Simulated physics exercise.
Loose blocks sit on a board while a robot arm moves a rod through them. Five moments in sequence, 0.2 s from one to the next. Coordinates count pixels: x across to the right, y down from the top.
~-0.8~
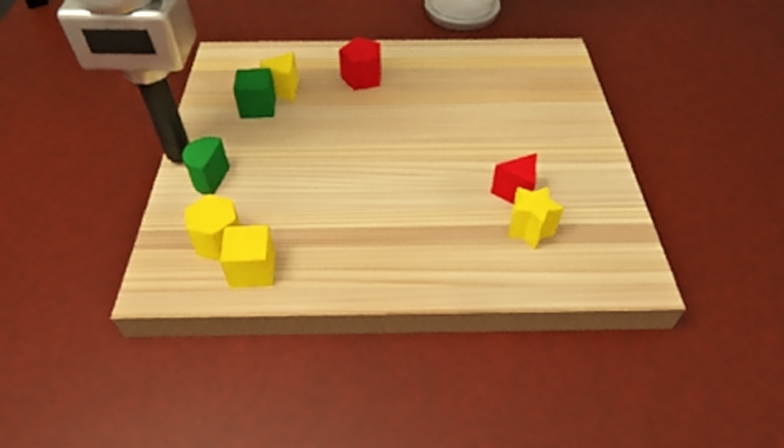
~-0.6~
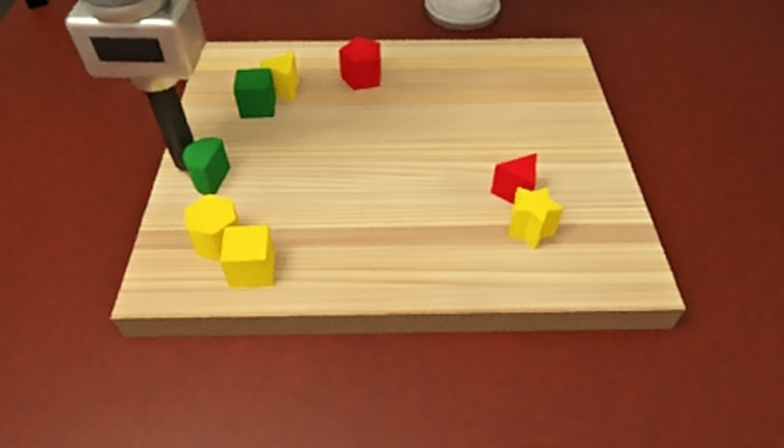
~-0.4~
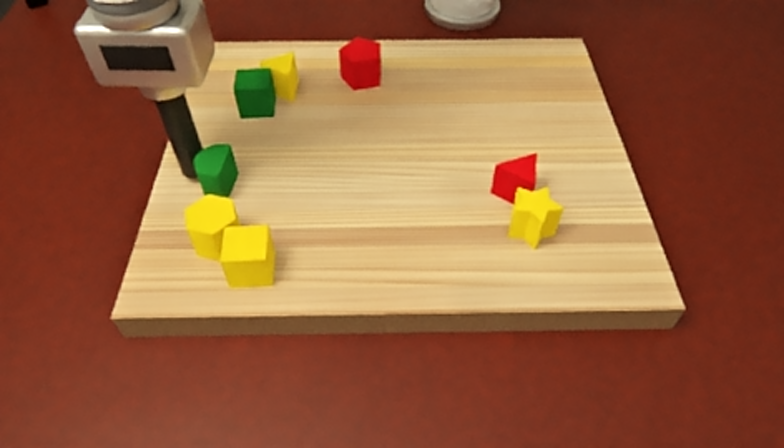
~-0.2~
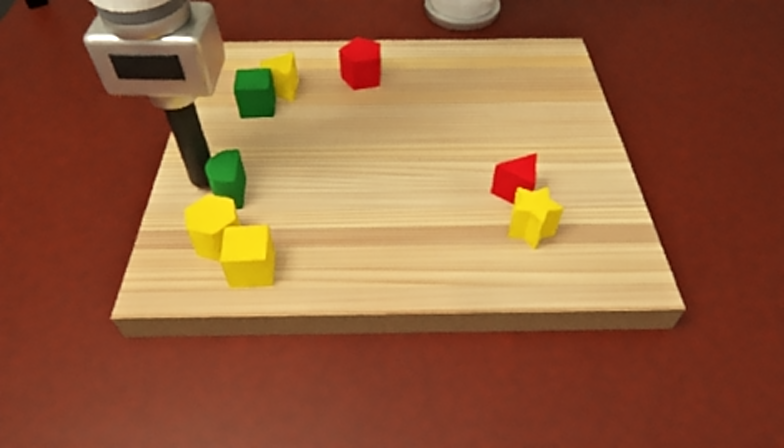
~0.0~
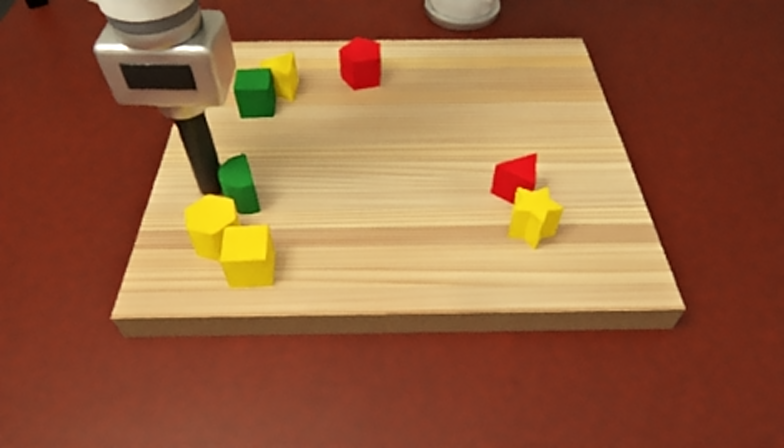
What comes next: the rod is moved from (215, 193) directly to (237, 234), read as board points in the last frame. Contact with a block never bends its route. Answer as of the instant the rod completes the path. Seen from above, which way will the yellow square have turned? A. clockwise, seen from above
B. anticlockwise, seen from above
Choice B: Anticlockwise, seen from above.
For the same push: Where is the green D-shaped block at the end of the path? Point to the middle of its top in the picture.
The answer is (253, 180).
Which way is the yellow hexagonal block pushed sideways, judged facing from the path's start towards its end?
Pushed right.
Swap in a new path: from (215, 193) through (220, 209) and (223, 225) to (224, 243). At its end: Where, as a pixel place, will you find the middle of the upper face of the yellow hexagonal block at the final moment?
Most likely (199, 249).
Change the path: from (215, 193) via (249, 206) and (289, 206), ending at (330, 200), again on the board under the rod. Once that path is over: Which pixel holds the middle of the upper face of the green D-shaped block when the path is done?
It should be at (341, 192) by then.
On the path given first. Halfway along, rod at (224, 207); green D-shaped block at (252, 179), turned 40° anticlockwise.
At the end, rod at (235, 227); yellow hexagonal block at (205, 234), turned 20° clockwise; green D-shaped block at (253, 180), turned 45° anticlockwise; yellow square at (247, 254), turned 40° anticlockwise.
